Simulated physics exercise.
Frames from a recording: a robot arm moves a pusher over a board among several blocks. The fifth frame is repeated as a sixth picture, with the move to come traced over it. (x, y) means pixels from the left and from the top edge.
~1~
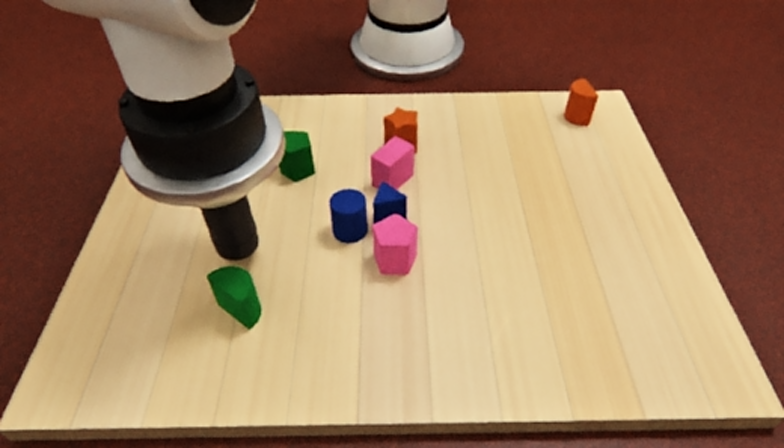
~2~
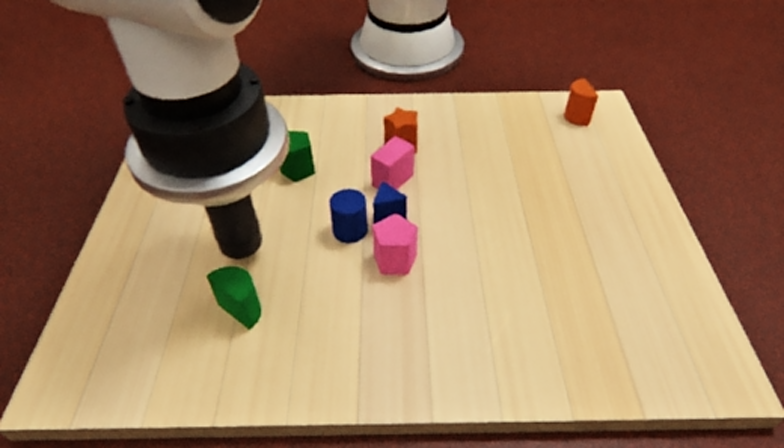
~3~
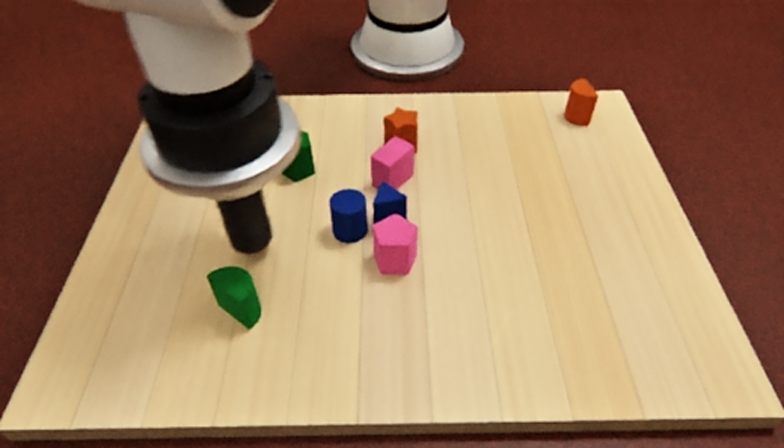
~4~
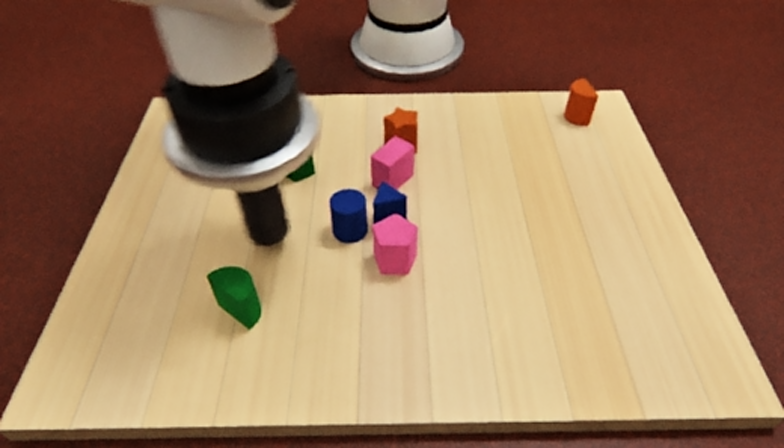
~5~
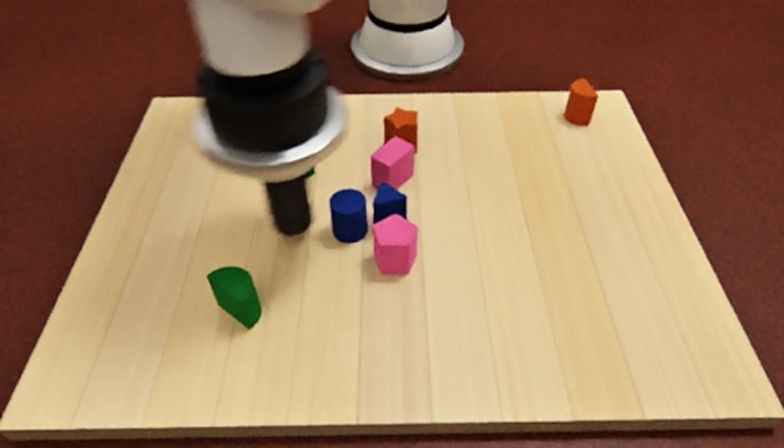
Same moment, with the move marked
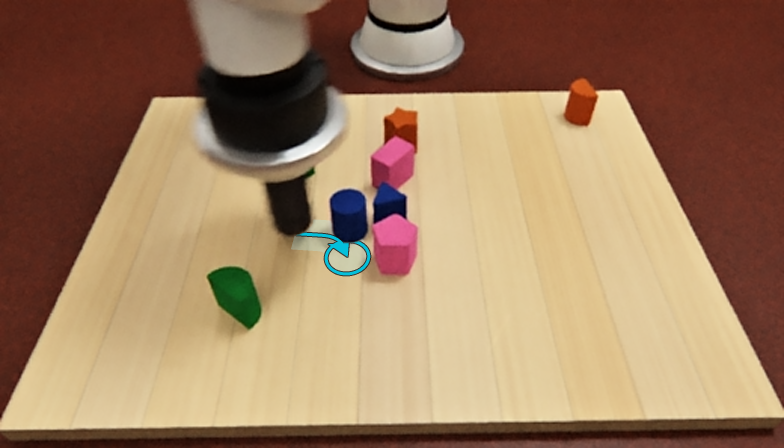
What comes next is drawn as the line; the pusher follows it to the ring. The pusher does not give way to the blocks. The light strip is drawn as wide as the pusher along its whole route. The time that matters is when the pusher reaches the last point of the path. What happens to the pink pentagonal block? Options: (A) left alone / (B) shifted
The answer is A.
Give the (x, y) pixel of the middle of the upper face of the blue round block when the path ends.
I predict (378, 204).
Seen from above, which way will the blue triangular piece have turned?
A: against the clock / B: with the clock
I'll go with A - against the clock.
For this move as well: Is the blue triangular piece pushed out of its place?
I believe so.
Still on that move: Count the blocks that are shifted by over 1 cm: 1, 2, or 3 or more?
I count two.
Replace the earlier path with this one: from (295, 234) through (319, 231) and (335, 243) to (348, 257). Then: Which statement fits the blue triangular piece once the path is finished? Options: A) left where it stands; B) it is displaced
(B)
The drawn path runs from (295, 234) via (318, 235) and (339, 241), ending at (347, 257).
What follows on the original path. Halfway along, pusher (328, 225); blue round block (365, 200); blue triangular piece (394, 193), turned 25° anticlockwise.
At the end, pusher (346, 245); blue round block (378, 204); blue triangular piece (403, 191), turned 40° anticlockwise; pink pentagonal block not moved.
